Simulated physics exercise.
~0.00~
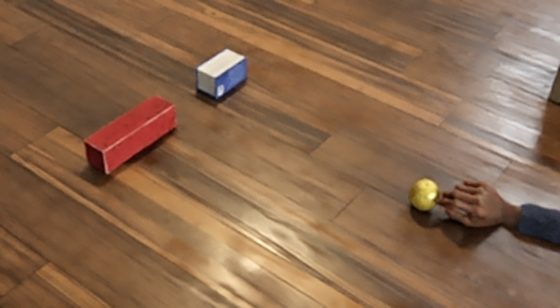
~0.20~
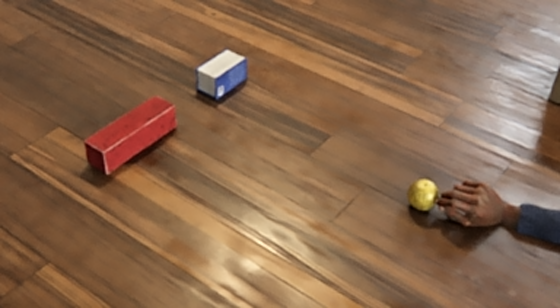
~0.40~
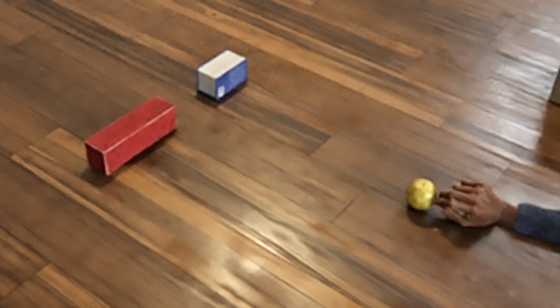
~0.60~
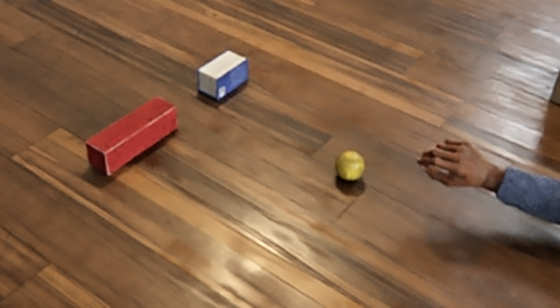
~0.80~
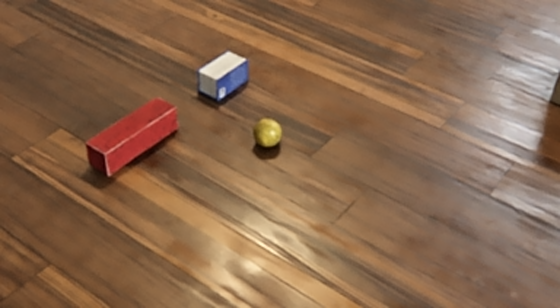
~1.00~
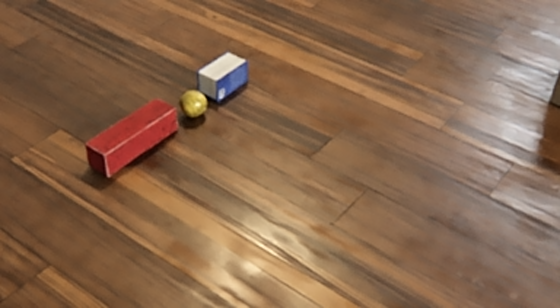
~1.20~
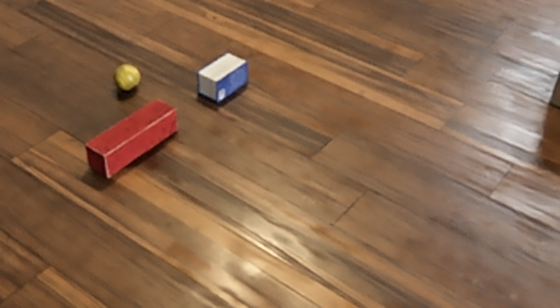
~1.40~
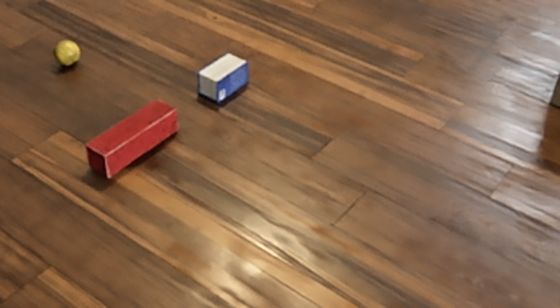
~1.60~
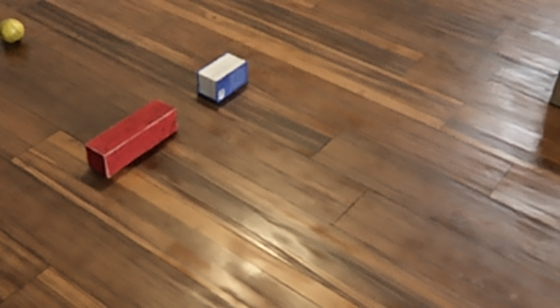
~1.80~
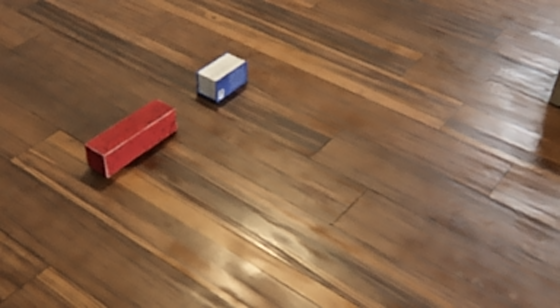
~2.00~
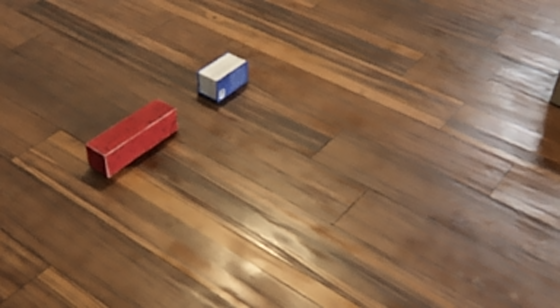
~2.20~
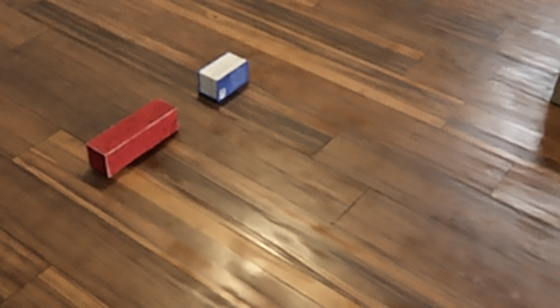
A small yellow ball, released by a hand at the right, rolled left across the wooden floor, slipped through the gap between a red block and a blue and white box without moving either, and continued out of view at the upper left.
